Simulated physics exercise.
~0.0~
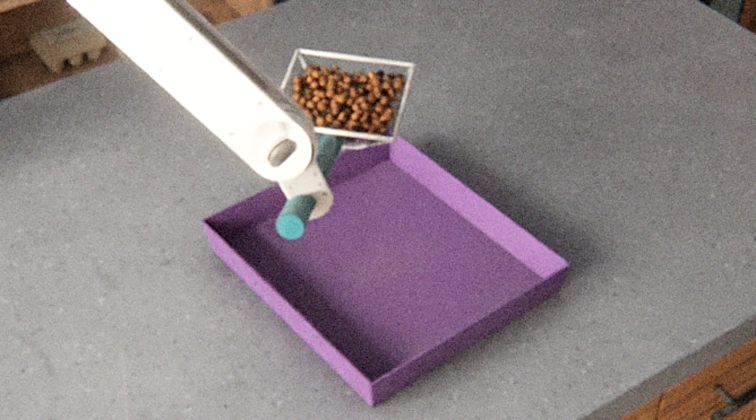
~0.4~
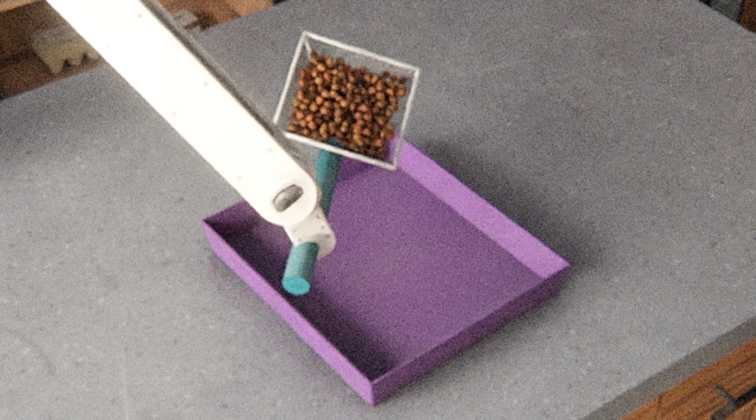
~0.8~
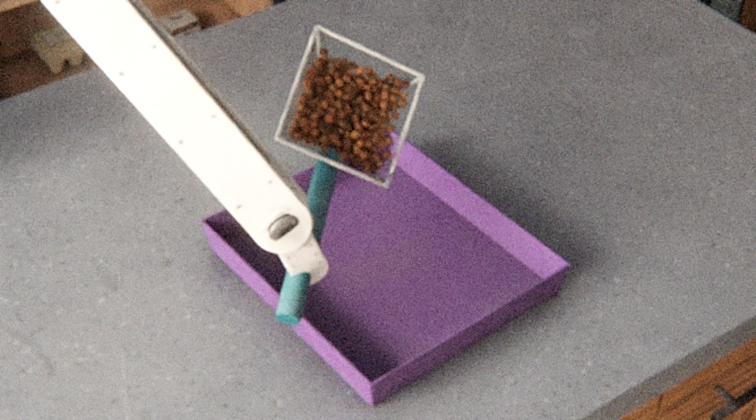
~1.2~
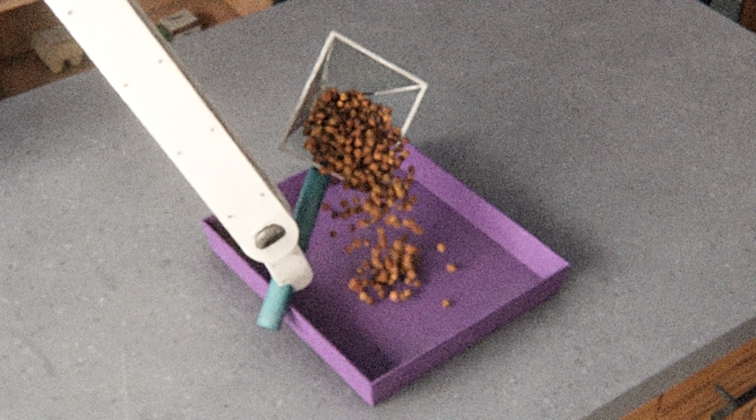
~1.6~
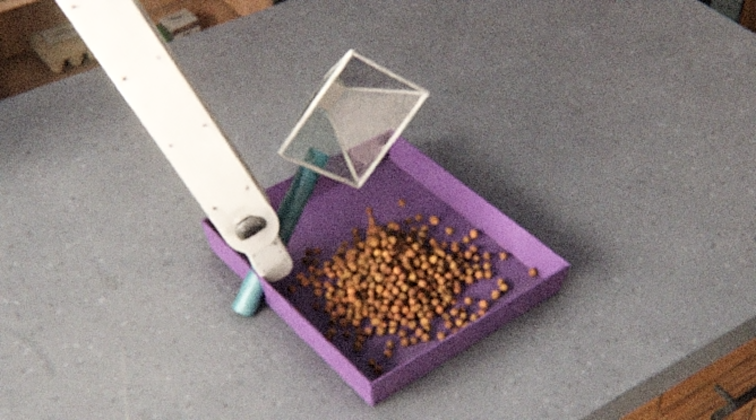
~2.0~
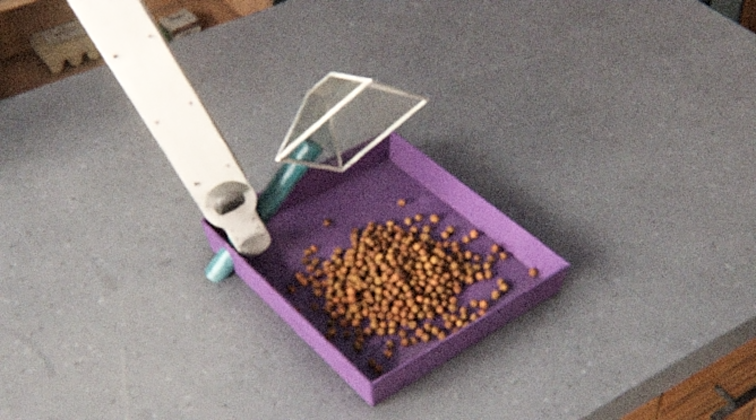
On a gray countertop, a robot arm tips a clear scoop, emptying brown balls into a purple tray.
